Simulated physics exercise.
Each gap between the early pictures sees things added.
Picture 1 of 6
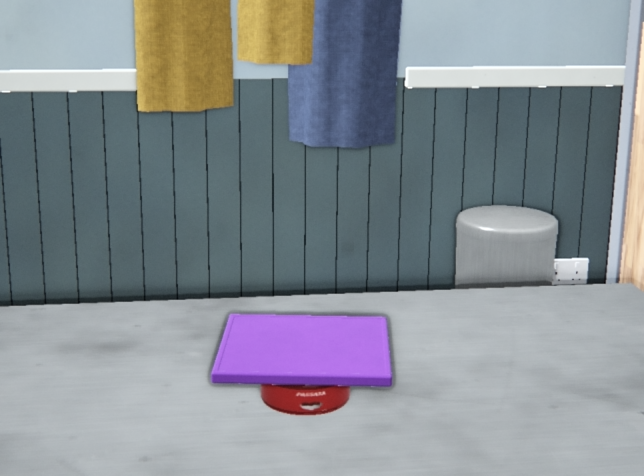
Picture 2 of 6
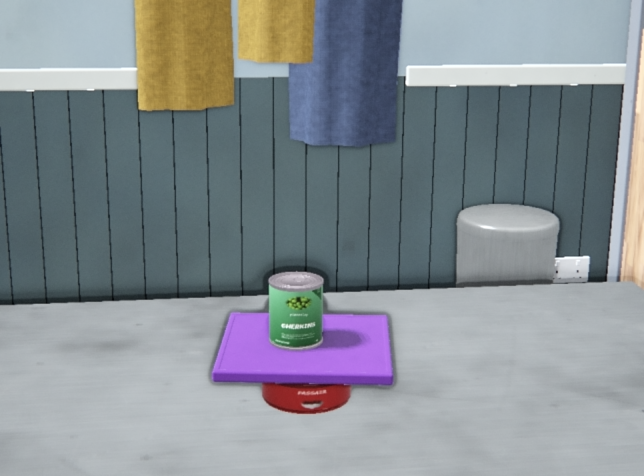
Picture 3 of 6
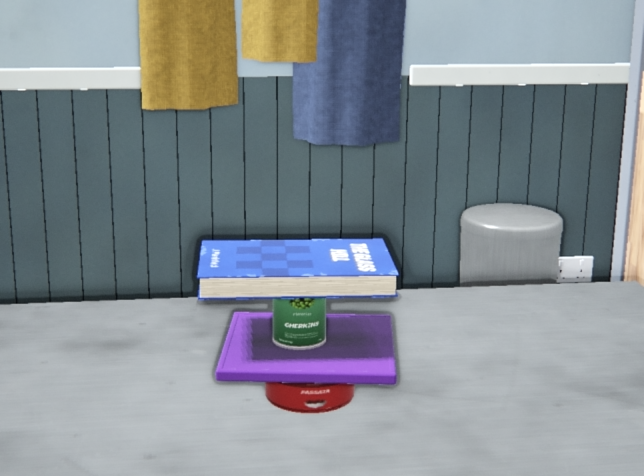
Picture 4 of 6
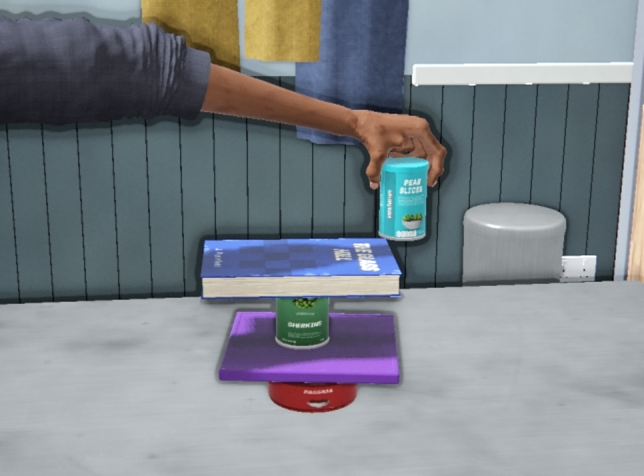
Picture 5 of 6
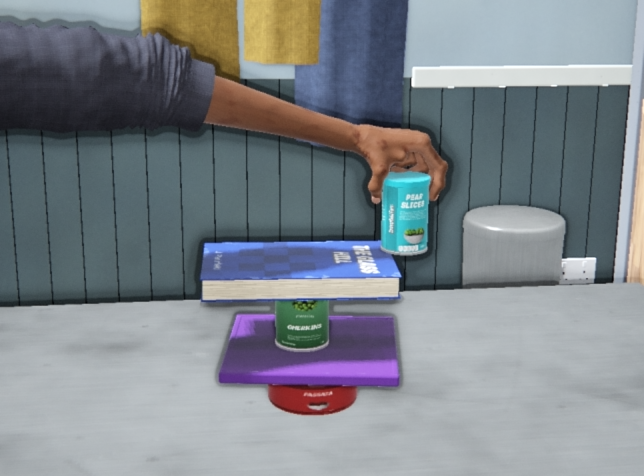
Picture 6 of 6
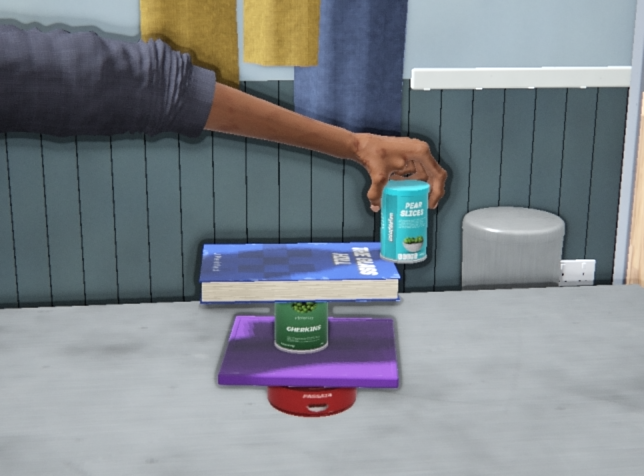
Hand lowering a turquoise tin onto the right end of a blue book, after green can and book join a purple slab.
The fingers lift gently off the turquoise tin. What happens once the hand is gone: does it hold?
Seems the tower doesn't stand.
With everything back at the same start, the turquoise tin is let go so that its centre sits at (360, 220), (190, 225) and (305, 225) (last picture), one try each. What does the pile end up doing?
Attempt one, the pile survives; attempt two, it falls over; attempt three, it survives.
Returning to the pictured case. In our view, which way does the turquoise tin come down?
It heads rightwards.
Then, 0.30 s after the last picture, turquoise tin now fallen.
Then, 0.40 s after the last picture, things are still on the move.
Then, 0.50 s after the last picture, as before.
At rest, fallen, turquoise tin; the other 4 in place. Seen from the same camera at the end, turquoise tin near (449, 369). The pile comes apart.
